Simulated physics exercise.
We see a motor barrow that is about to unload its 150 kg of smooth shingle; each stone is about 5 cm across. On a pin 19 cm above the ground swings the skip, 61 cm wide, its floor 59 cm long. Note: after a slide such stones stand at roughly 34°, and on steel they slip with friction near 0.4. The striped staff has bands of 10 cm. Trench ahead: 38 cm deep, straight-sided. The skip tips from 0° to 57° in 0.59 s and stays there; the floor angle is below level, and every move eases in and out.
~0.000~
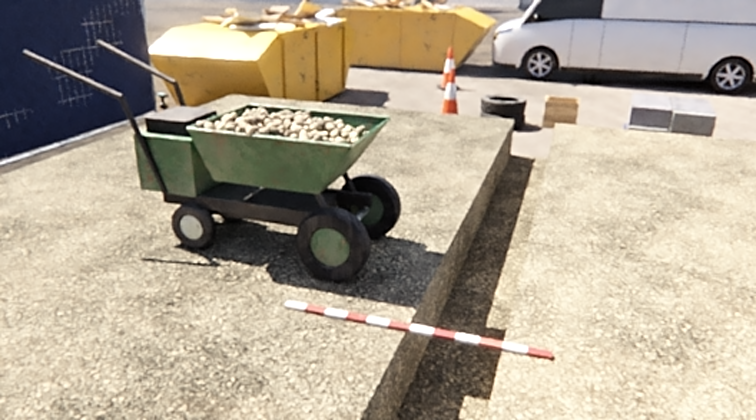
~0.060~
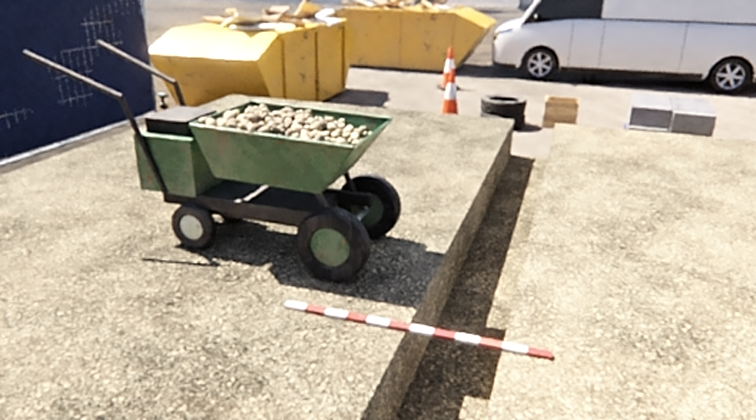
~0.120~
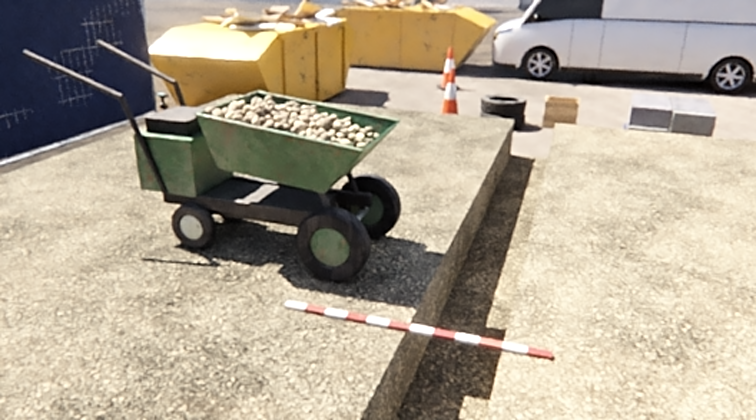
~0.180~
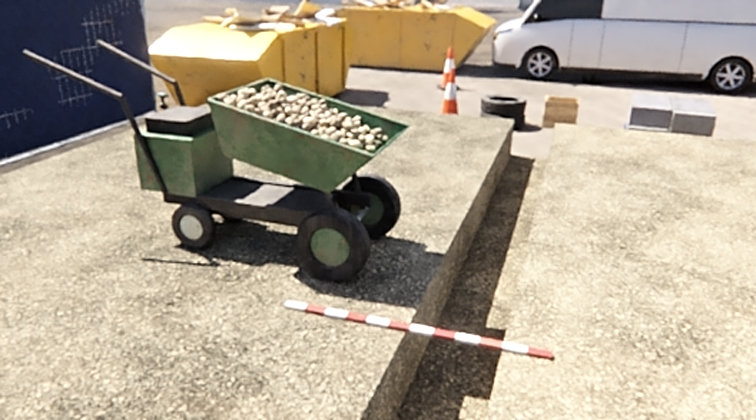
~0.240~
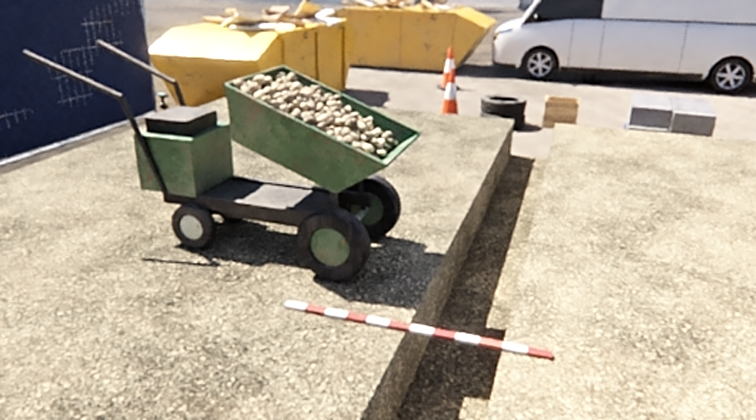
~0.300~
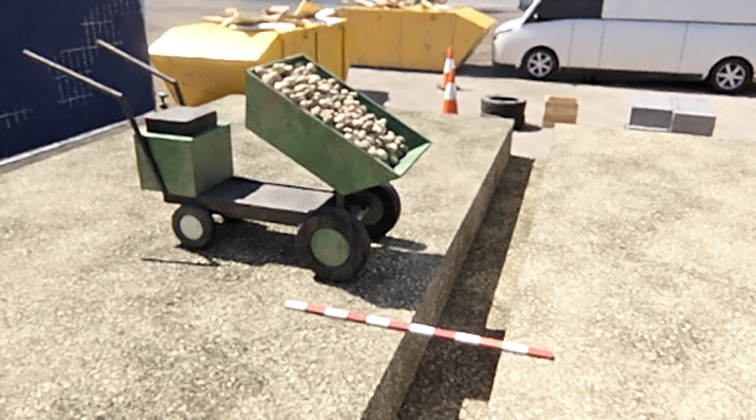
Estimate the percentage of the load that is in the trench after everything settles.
Roughly 50 per cent of the load.
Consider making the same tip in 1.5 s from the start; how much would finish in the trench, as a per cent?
I'd put it at some 70 in a hundred.
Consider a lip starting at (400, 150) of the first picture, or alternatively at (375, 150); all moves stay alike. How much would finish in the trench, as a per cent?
Near 20 then near 30 percent.
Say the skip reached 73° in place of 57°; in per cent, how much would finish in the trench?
It comes out at about 55 percent.
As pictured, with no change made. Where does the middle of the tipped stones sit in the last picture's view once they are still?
The tipped stones centre close to (499, 329).
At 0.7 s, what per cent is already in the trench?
Around 15 per cent of it.
After 0.4 s the floor is at 48°; 100 % in the skip; the foremost stones are at (416, 181).
After 0.7 s the floor is at 57°; 85 % in the skip, 15 % in the trench; the foremost stones are at (501, 237).
After 1.0 s the floor is at 57°; 37 % in the skip, 33 % in the trench, 29 % past the trench; the foremost stones are at (647, 297).
After 3.0 s the floor is at 57°; 20 % in the skip, 50 % in the trench, 30 % past the trench; the foremost stones are past the picture's edge.
